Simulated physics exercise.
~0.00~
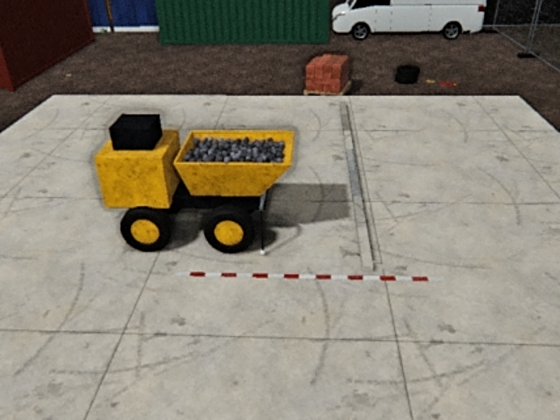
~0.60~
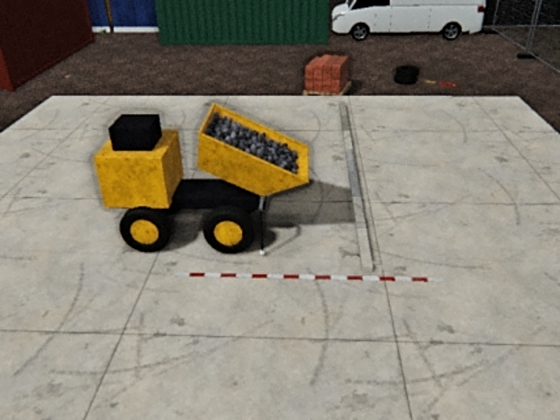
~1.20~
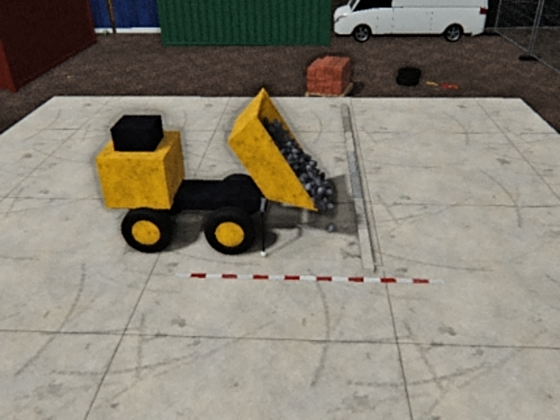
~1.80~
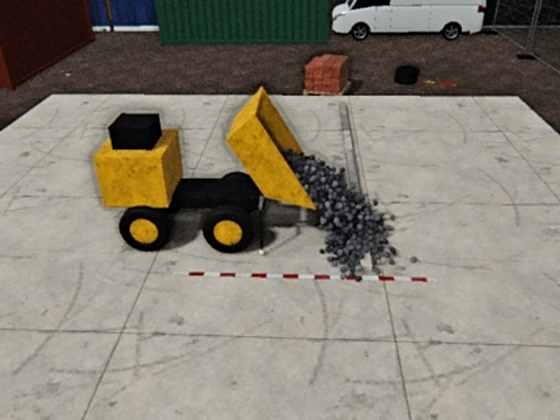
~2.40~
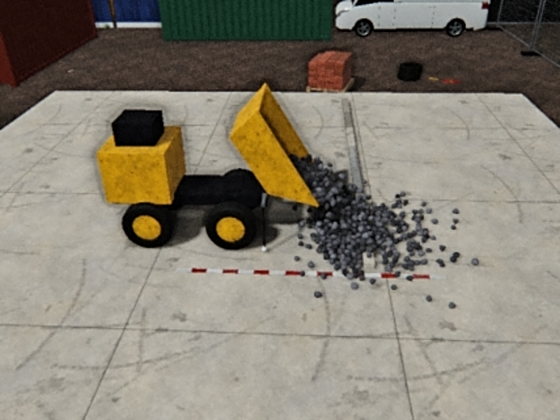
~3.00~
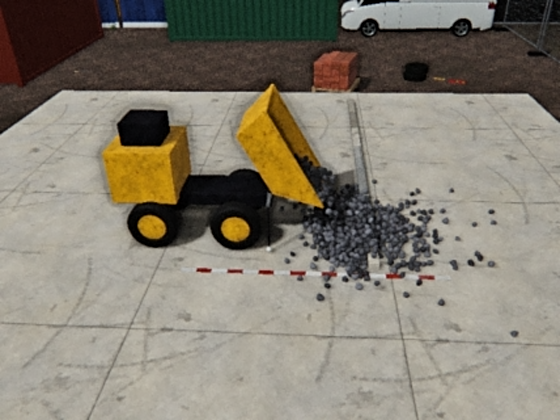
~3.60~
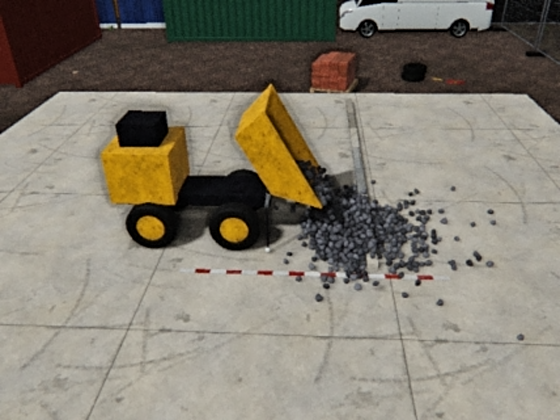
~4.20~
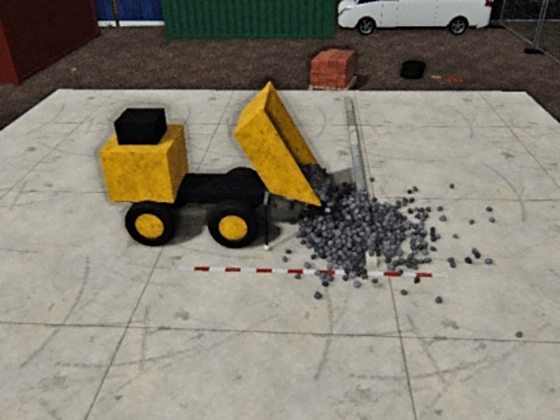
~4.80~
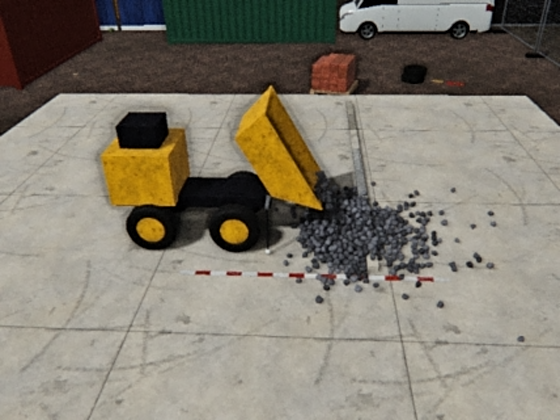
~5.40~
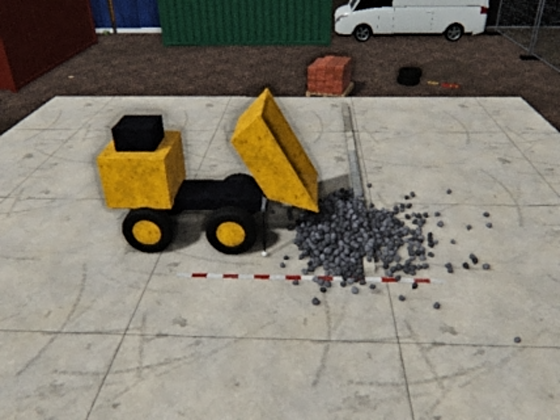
A concrete yard is seen from the side and slightly above, with red and green containers and a white van behind it. A yellow dumper with black wheels stands left of centre, its skip heaped with grey stones, near a low grey kerb and a red and white striped bar on the ground. The skip tips steeply to the right, and the stones slide to its lower edge and pour out. They spread around the kerb, some rolling past it to the right. At the end the raised skip is empty, with most stones piled before the kerb and others scattered beyond.
